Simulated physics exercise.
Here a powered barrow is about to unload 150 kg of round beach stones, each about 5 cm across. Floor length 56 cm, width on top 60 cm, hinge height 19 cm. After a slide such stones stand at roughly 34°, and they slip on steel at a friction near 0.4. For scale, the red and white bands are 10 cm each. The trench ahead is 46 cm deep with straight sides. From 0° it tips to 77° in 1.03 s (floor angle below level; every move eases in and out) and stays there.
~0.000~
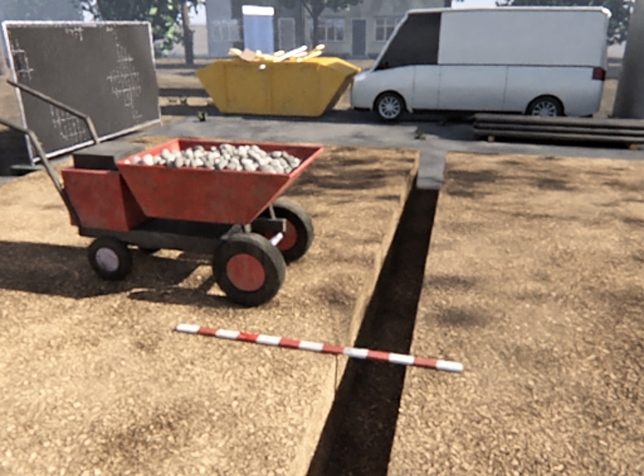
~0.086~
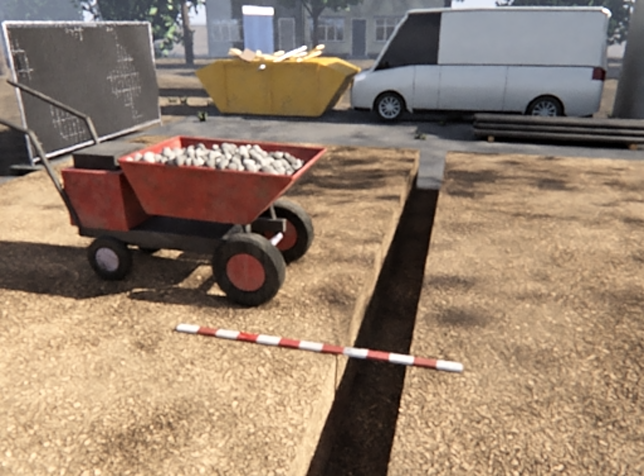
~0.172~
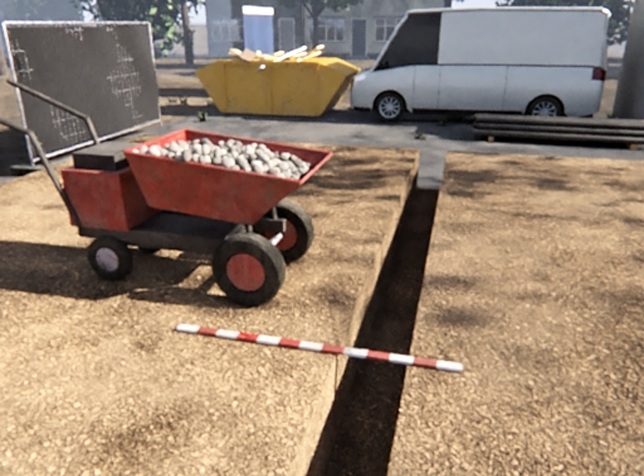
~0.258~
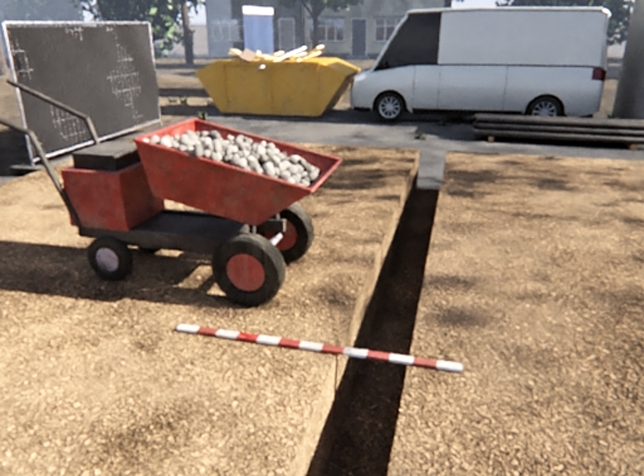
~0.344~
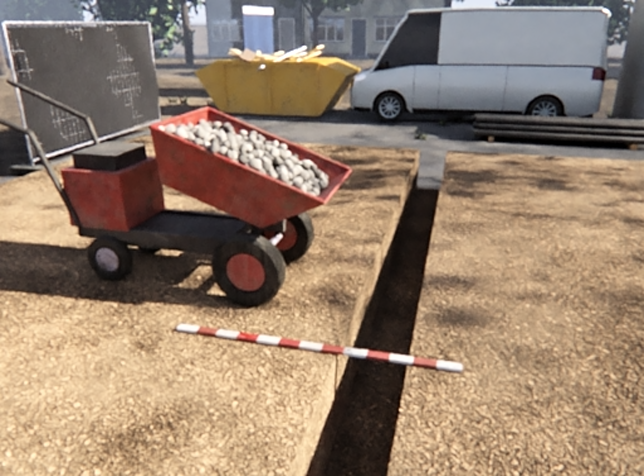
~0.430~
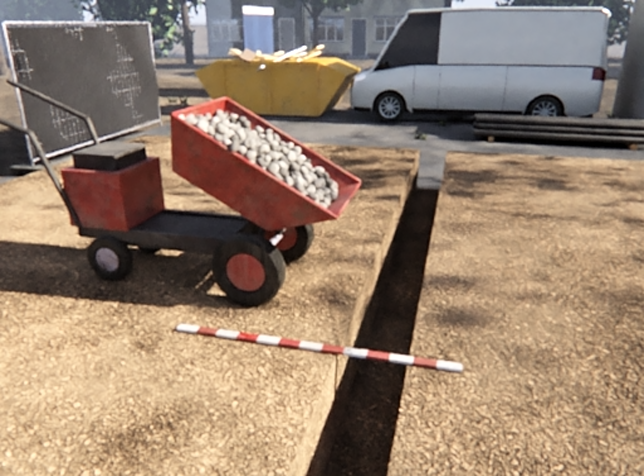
A red tray heaped with pale, rounded stones sits level on a small four-wheeled powered barrow beside a narrow, straight trench. The tray begins tilting, slowly at first, its rear rising and its front lip dipping toward the right. It steepens further while the wheels stay still, the stones still inside.
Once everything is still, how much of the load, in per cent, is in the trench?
About 87 per cent.
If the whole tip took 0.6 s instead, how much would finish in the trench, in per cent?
It would be near 75 per cent.
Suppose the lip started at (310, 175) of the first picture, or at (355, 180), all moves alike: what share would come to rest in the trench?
Near 60 per cent from the first place, 0 from the second.
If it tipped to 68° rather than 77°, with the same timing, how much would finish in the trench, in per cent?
Then about 75 per cent.
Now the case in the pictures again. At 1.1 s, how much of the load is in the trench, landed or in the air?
Some 60 per cent.
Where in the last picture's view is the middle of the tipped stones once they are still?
Near (393, 353).
After 0.8 s the floor is at 65°; 99 % in the tray, 1 % in the trench; the foremost stones are at (378, 253).
After 1.1 s the floor is at 77°; 32 % in the tray, 59 % in the trench, 9 % past the trench; the foremost stones are at (473, 307).
After 1.5 s the floor is at 77°; 3 % in the tray, 84 % in the trench, 13 % past the trench; the foremost stones are at (583, 320).
After 3.4 s the floor is at 77°; 0 % in the tray, 87 % in the trench, 13 % past the trench; the foremost stones are past the picture's edge.
